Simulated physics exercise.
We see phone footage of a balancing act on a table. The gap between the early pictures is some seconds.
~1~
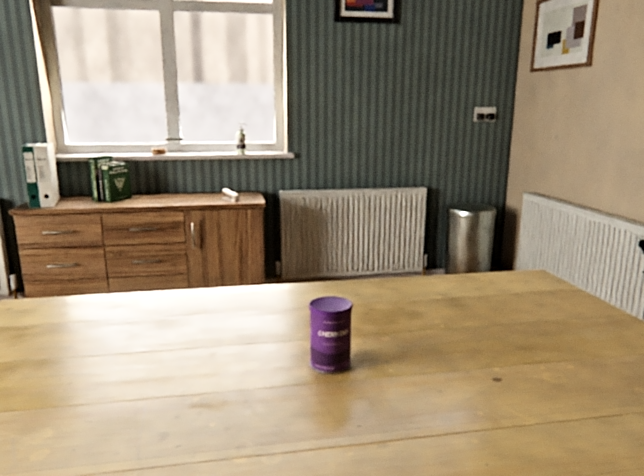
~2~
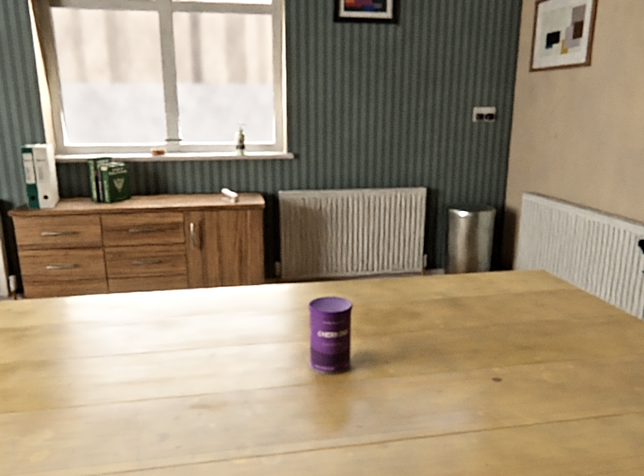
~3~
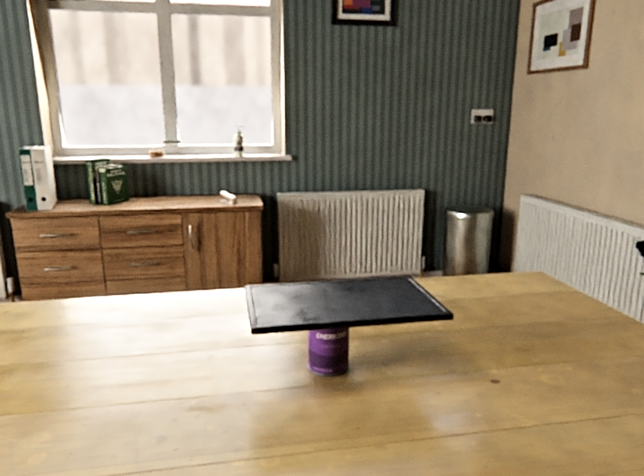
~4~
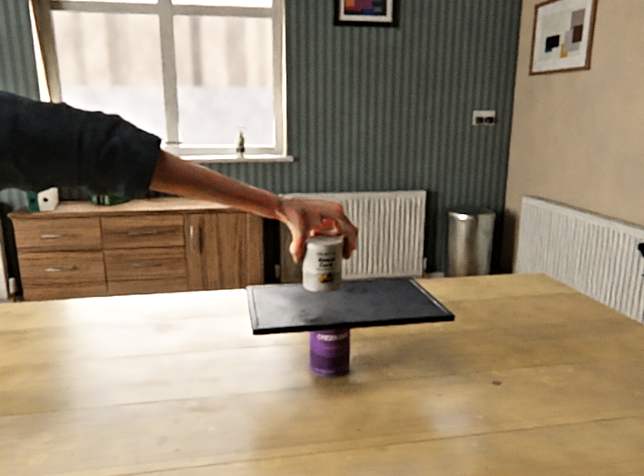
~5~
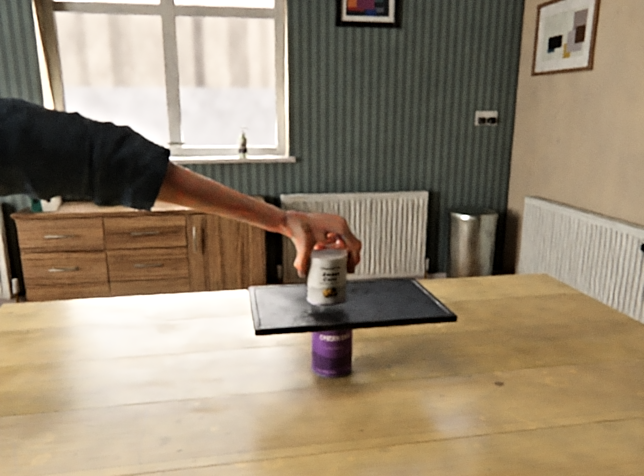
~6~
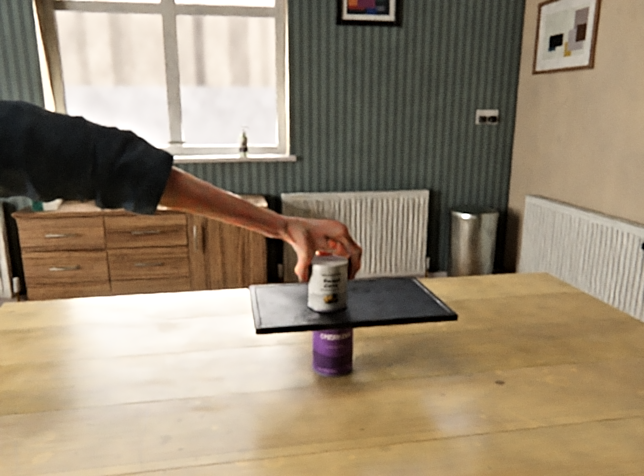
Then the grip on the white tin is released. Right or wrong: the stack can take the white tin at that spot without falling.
Right.
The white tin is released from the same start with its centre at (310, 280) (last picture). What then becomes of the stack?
Well, it survives then.
Then, 0.20 s past the last view, nothing moves.
Then, 0.50 s past the last view, white tin resting near (328, 283).
Finally, all 3 still in place. Final places as the last picture's camera would see them, white tin near (328, 283). The stack keeps its balance.
